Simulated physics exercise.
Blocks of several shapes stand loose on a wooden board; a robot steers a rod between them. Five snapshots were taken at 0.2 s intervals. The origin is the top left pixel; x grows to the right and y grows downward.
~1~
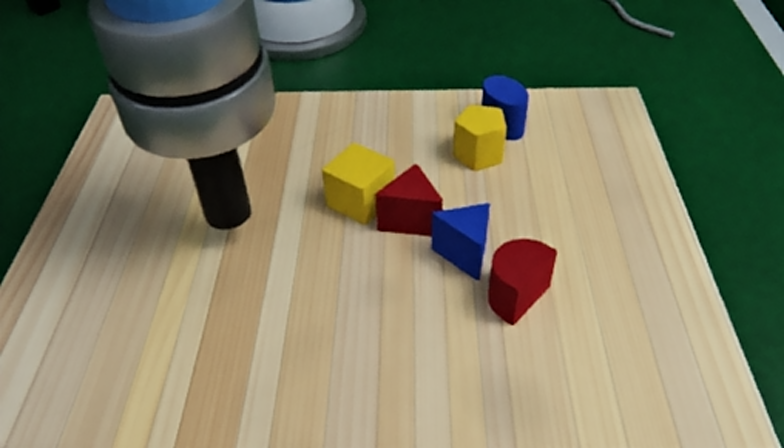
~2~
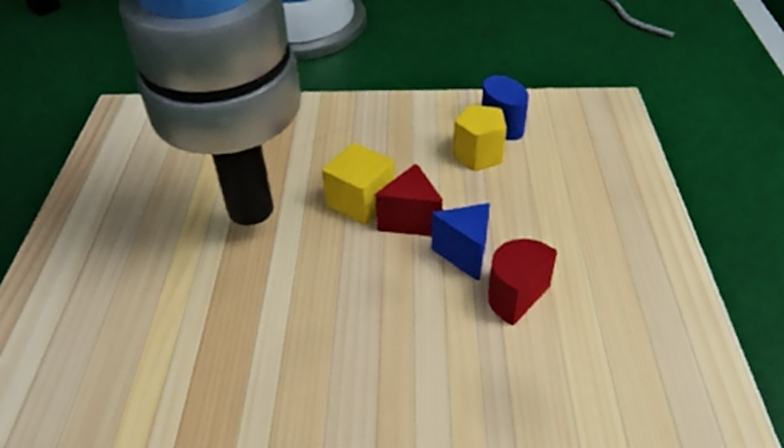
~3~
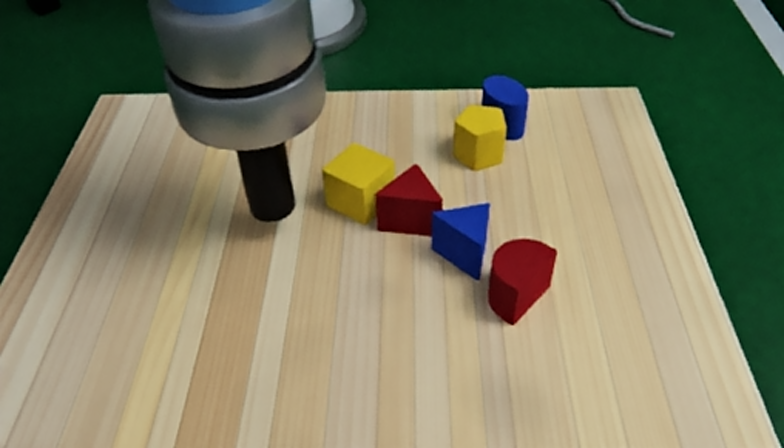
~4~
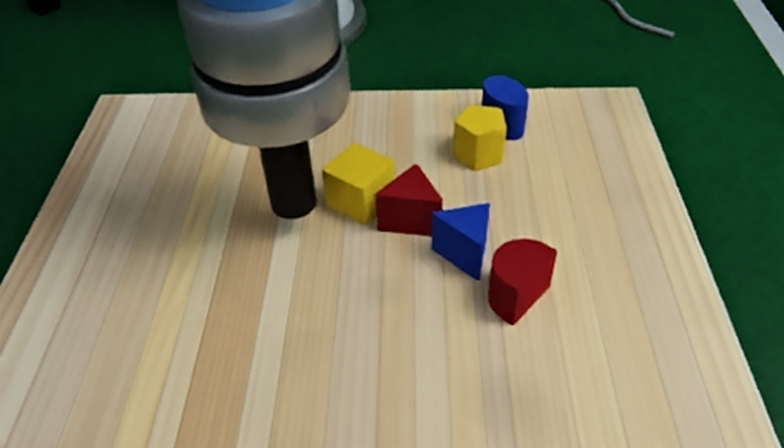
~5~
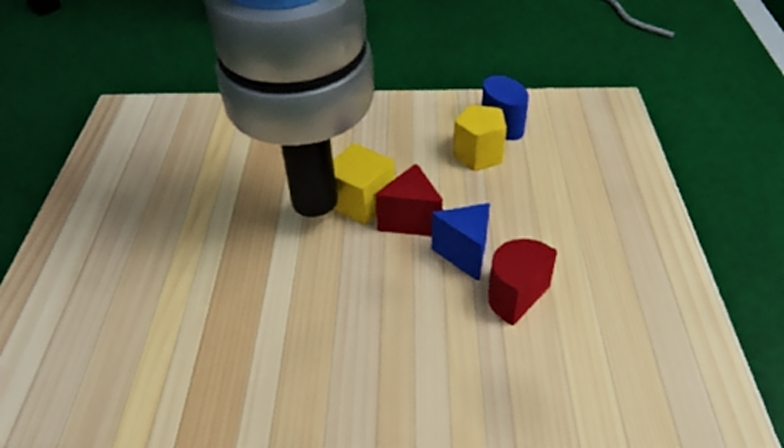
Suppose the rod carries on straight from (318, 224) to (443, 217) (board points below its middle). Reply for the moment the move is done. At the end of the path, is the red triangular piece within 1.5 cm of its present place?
My answer is no.
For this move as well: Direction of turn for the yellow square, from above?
It rotates counterclockwise.
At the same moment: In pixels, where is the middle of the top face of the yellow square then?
My best guess is (396, 151).
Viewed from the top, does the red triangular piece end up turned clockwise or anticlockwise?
Its spin: Anticlockwise.
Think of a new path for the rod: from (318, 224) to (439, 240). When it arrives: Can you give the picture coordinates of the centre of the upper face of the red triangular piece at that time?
I'd expect the centre of its top face to be at (467, 180).
What follows on the original path. Halfway along, rod at (381, 198); yellow square at (392, 152), turned 30° anticlockwise; red triangular piece at (426, 187), turned 15° anticlockwise.
At the end, rod at (444, 195); yellow square at (396, 151), turned 40° anticlockwise; red triangular piece at (489, 183), turned 25° anticlockwise; blue triangular piece still.
